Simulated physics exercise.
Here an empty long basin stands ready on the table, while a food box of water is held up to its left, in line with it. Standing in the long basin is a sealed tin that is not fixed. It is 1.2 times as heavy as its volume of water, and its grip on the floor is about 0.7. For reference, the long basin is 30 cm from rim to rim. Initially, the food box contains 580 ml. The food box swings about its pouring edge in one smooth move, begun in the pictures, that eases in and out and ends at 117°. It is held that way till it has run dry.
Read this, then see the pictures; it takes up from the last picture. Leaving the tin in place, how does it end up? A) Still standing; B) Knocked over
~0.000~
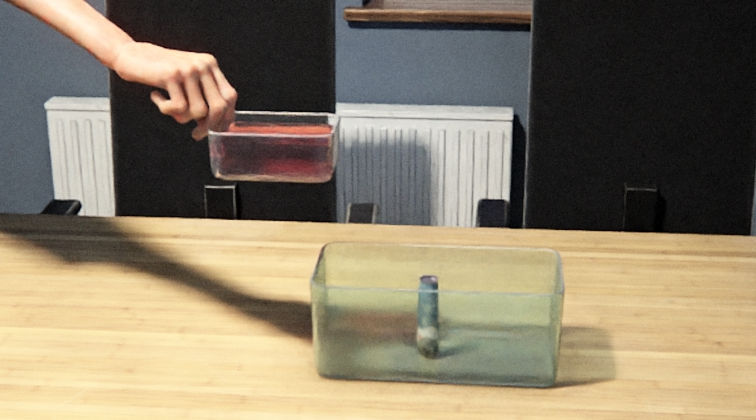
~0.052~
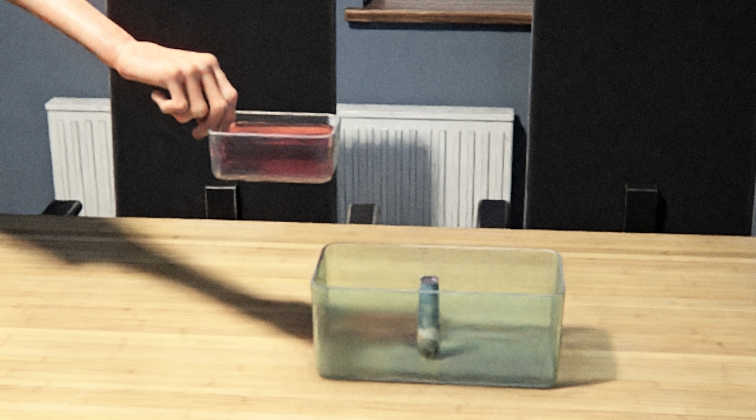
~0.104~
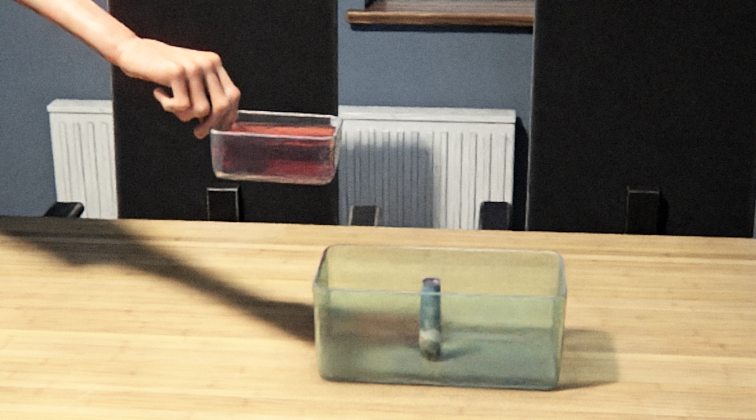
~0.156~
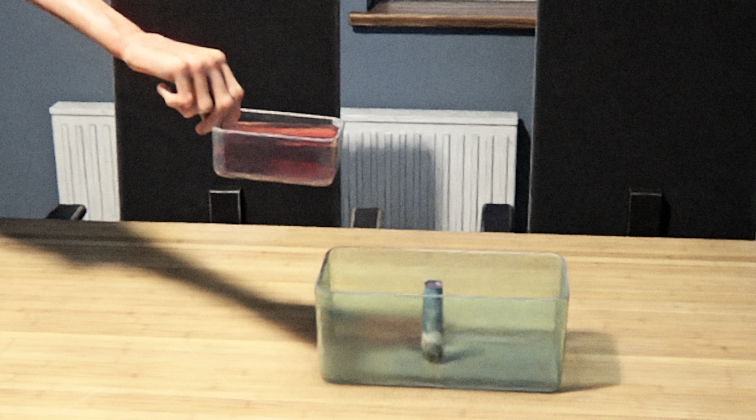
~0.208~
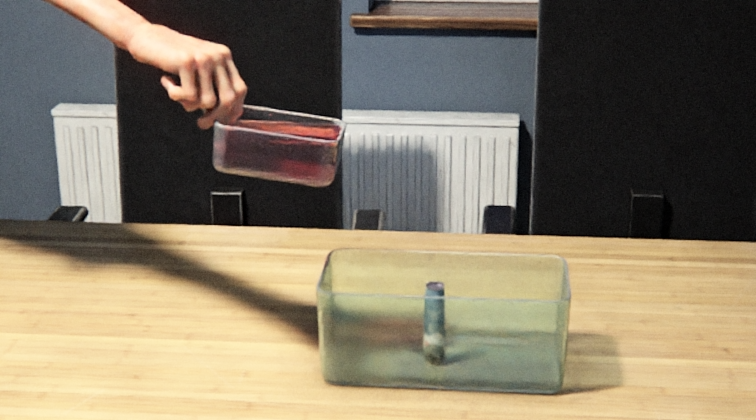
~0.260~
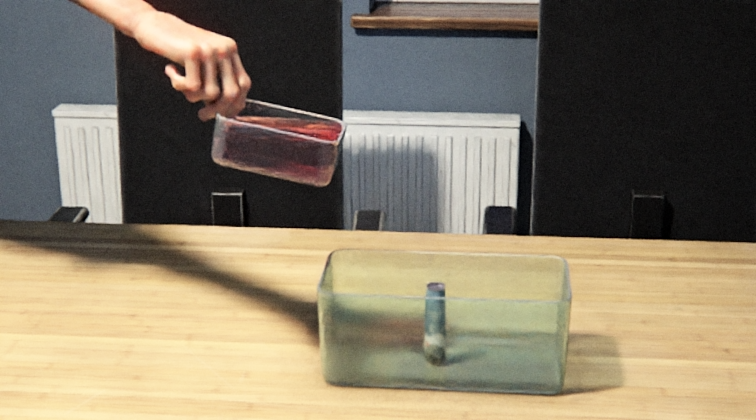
A.
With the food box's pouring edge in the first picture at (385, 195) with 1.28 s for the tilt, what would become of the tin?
Result: Tin upright.
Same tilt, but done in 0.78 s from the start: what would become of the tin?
After the tilt, the tin is still standing.
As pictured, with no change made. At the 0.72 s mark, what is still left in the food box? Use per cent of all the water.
About 32 per cent.
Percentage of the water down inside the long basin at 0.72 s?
16 %, give or take.
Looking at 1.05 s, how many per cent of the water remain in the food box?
Roughly 3 per cent.
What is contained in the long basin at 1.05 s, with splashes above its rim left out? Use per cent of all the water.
Some 84 per cent.
By 0.72 s the tilt is 69° and 32 per cent is still to pour; the tin stands where it began.
By 1.05 s the tilt is 108° and 3 per cent is still to pour; the tin stands where it began.
By 1.40 s the tilt is 117° and 0 per cent is still to pour; the tin stands where it began.
By 1.78 s the tilt is 117° and 0 per cent is still to pour; the tin stands where it began.
At rest the tin stands where it began.
